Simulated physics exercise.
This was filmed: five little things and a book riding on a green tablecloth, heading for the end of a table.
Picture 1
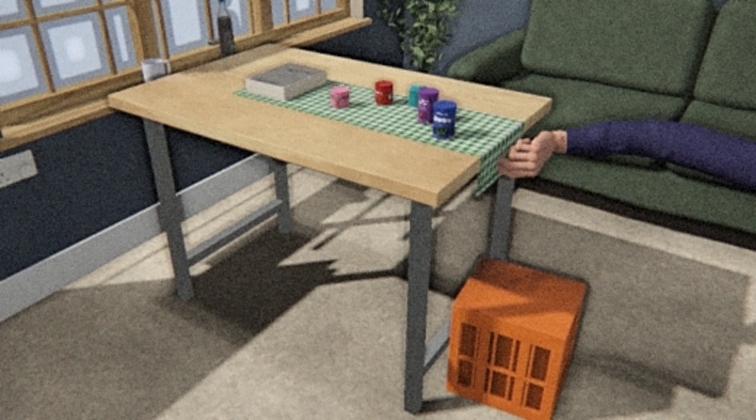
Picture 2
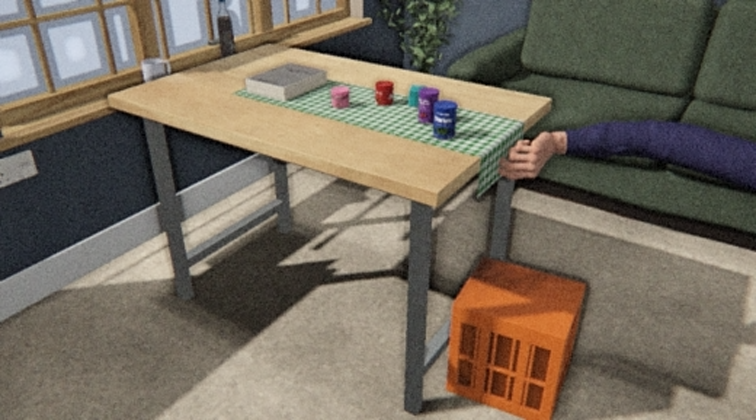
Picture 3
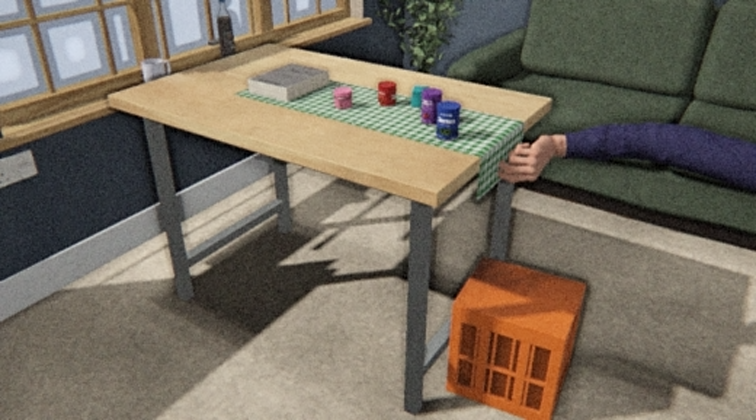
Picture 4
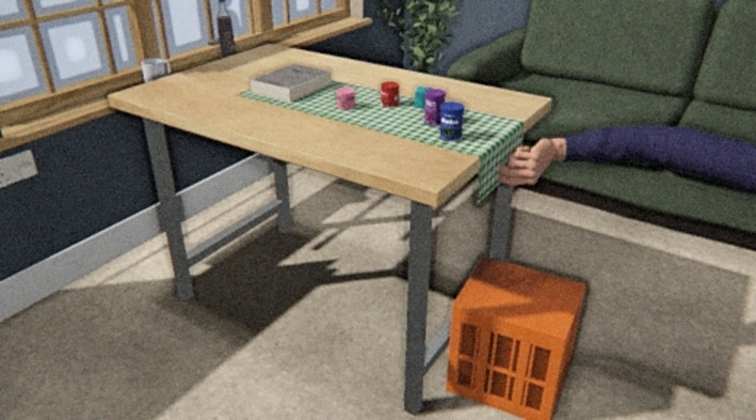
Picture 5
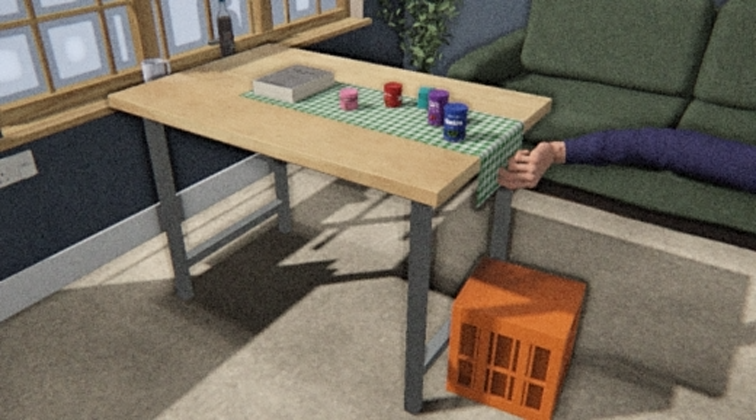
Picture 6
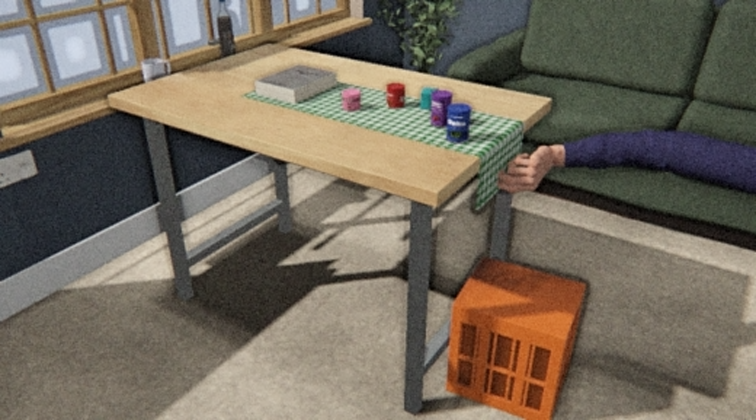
Green checked tablecloth sliding slowly right across a wooden table, carrying a book and five small colourful items, hand at its edge.
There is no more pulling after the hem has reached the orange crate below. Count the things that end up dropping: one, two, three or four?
By the end, three will have gone over.
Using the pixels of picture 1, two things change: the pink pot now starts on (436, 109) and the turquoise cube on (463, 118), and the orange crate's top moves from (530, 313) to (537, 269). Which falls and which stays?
The pink pot stays aboard, and the turquoise cube does not stay aboard.
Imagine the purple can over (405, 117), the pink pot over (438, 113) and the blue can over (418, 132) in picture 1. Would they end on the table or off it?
Here's how it goes: The purple can ends up down, the pink pot ends up down, and the blue can ends up down.
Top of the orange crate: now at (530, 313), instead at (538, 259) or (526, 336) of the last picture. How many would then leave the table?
Respectively 1 and 4.
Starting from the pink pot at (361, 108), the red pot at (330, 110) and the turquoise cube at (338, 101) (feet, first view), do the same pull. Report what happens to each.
My call: The pink pot hangs on; the red pot hangs on; the turquoise cube hangs on.
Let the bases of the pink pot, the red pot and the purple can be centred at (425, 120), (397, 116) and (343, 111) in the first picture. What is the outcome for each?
The pink pot topples down, the red pot topples down, and the purple can stays put.
Early on, hem near (496, 231); blue can gone.
Midway, hem near (493, 265); blue can and purple can gone.
Finally, hem on the crate; blue can, purple can and turquoise cube gone. The table loses three.
